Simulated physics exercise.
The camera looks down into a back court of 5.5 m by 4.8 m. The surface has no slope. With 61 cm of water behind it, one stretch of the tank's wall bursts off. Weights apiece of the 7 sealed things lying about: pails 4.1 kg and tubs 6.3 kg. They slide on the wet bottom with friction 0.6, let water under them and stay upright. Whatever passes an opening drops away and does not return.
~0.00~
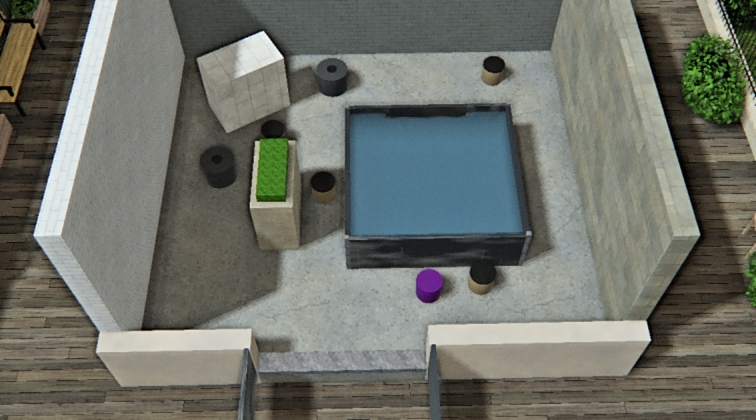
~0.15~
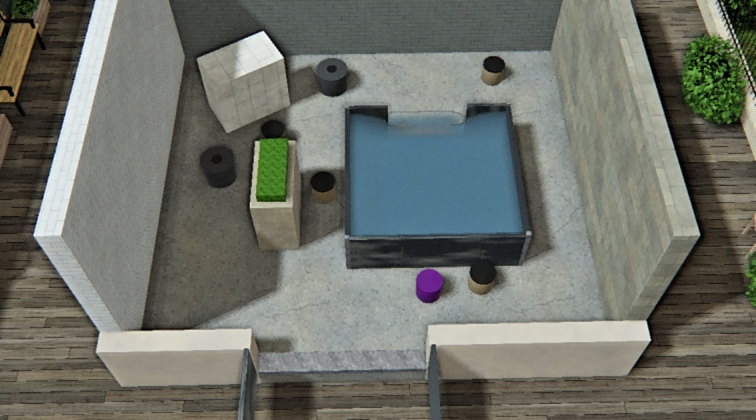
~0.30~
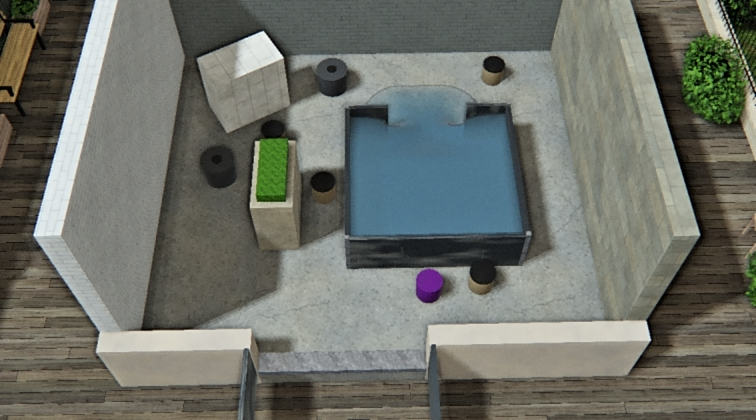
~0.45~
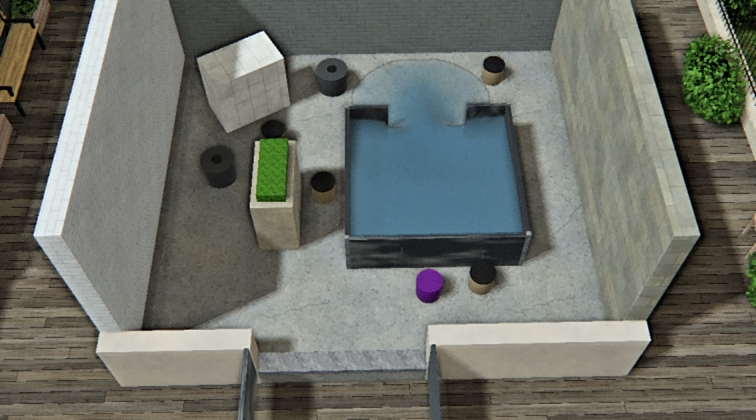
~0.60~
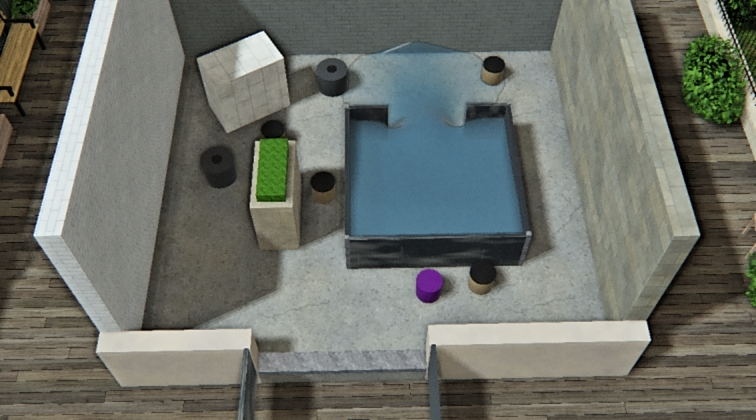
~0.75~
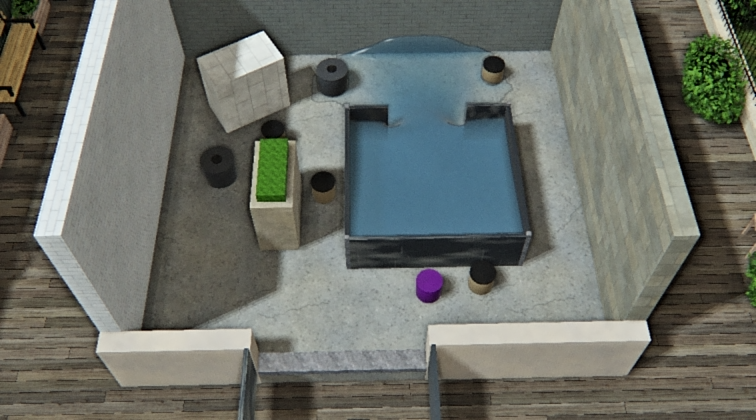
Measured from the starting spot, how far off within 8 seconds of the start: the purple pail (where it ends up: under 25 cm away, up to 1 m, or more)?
Purple pail gets carried off.
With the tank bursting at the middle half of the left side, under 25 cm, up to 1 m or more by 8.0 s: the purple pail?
In that case the purple pail barely shifts.
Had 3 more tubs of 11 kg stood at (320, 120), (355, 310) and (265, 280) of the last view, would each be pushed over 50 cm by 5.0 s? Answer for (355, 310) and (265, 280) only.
In that order: Short of it, short of it.
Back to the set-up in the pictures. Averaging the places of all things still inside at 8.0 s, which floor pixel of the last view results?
At about (252, 288).
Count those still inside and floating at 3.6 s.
At that moment 2.
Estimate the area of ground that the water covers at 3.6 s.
Some 19 m2.
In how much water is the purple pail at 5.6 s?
Roughly 9 cm.
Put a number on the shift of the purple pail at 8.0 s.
About 200 cm.
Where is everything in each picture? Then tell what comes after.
The first frame shows the purple pail at (429, 281) rests on the ground; water covers 4.3 m2; 0 of 7 have shifted.
The second frame shows the purple pail at (429, 281), on the bottom; water covers 4.9 m2; 0 of 7 have shifted.
The third frame shows the purple pail at (429, 281), on the bottom; 5.7 m2 under water; 0 of 7 have shifted.
The fourth frame shows the purple pail at (429, 281) rests on the ground; 6.7 m2 under water; 0 of 7 have shifted.
The fifth frame shows the purple pail at (429, 281) rests on the ground; water covers 7.3 m2; 0 of 7 have shifted.
The sixth frame shows the purple pail at (429, 281) rests on the ground; water covers 7.5 m2; 0 of 7 have shifted.
After 1.6 s the purple pail is near (429, 281), 0.0 m from its start, aground; 0 of 7 are out; 1 afloat.
After 3.6 s the purple pail is near (429, 281), 0.0 m from its start, aground; 0 of 7 are out; 2 afloat.
After 5.6 s the purple pail is near (391, 266), 0.5 m from its start, afloat; 0 of 7 are out; 5 afloat.
After 8.0 s the purple pail is near (255, 259), 2.1 m from its start, afloat; 0 of 7 are out; 7 afloat.
